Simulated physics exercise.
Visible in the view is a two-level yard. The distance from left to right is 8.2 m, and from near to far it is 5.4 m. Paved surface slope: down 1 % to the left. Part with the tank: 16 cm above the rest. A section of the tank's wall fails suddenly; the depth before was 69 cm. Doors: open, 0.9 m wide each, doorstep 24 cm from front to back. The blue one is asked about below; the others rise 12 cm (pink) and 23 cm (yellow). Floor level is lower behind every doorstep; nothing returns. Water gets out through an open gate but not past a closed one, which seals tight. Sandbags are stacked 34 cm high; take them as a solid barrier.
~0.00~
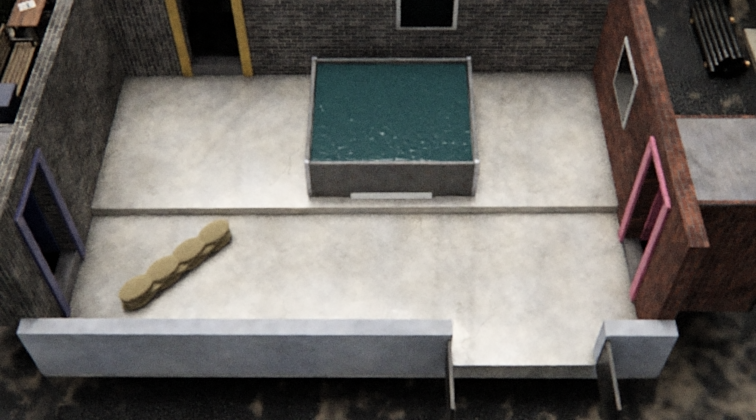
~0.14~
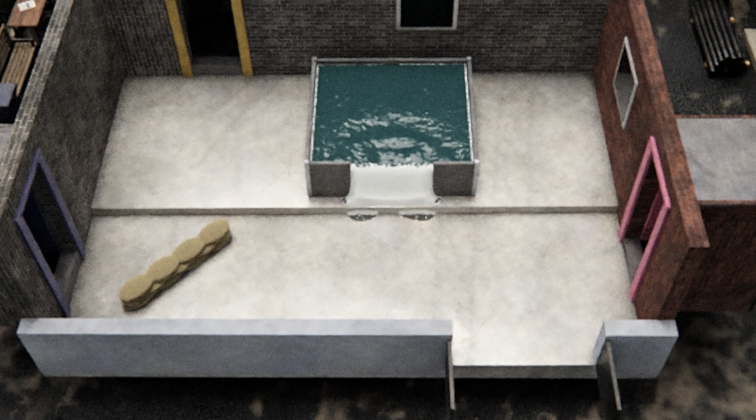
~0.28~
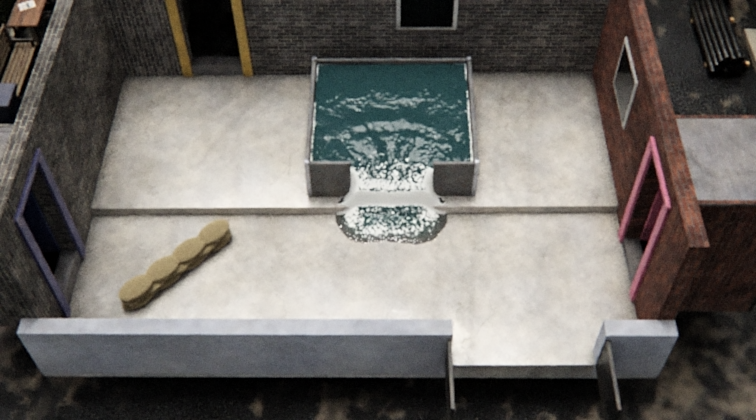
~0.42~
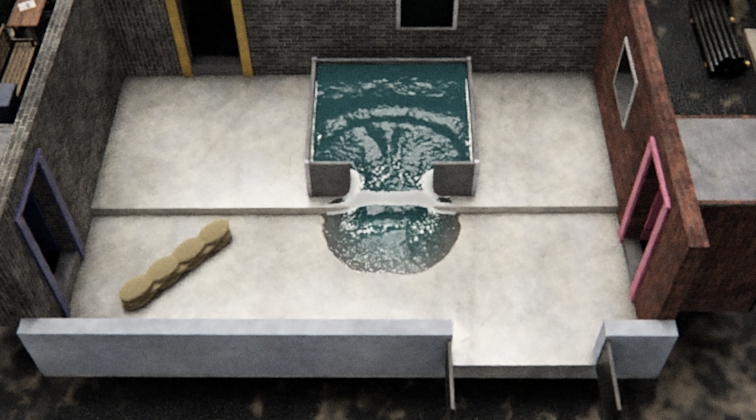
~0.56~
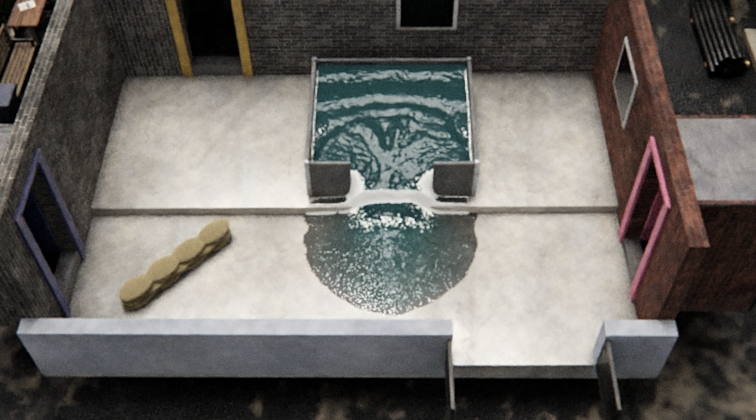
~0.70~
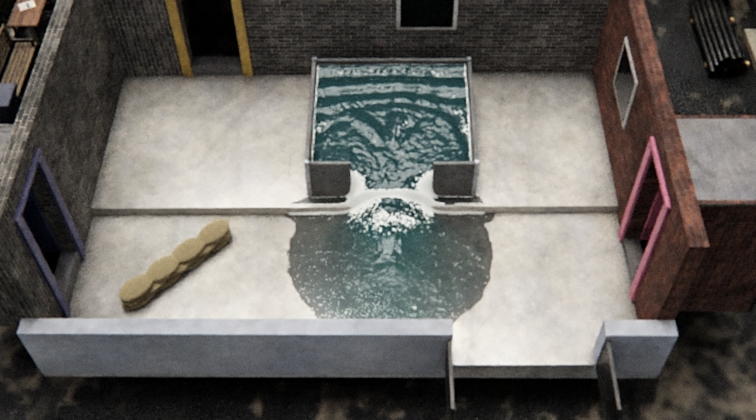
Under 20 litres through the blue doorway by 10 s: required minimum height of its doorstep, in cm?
Roughly 15 cm.
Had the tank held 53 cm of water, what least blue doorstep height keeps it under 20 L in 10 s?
Step height: Approx. 11.5 cm.
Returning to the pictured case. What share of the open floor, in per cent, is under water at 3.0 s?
35 %.
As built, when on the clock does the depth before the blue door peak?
Crest at t of about 10.0 s.
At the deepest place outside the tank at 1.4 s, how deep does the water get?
Up to some 40 centimetres, I'd say.
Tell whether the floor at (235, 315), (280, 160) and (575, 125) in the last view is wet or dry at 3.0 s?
Those three come out soaked, bone-dry and bone-dry, in that order.
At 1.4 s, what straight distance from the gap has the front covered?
About 3.6 metres out.
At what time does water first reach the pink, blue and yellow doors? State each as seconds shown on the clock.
Pink 3.4 s, blue 2.6 s, yellow 9.0 s.
After 1.4 s water covers 25 % of the floor, deepest (40 cm) near (379, 350); it has not reached the blue door.
After 3.0 s water covers 35 % of the floor, deepest (42 cm) near (72, 350); 13 cm at the blue door, 0 litres in over its 27 cm doorstep.
After 10.0 s water covers 60 % of the floor, deepest (21 cm) near (60, 350); 18 cm at the blue door, 0 litres in over its 27 cm doorstep.
At the blue door as built, the water arrived by 2.6 s and peaked near 18 cm at 9.8 s.
With a doorstep of 12.5 cm, 53 litres would have come in within the 10 s; with 17 cm, 9 litres. So under 20 litres takes about 15 cm.
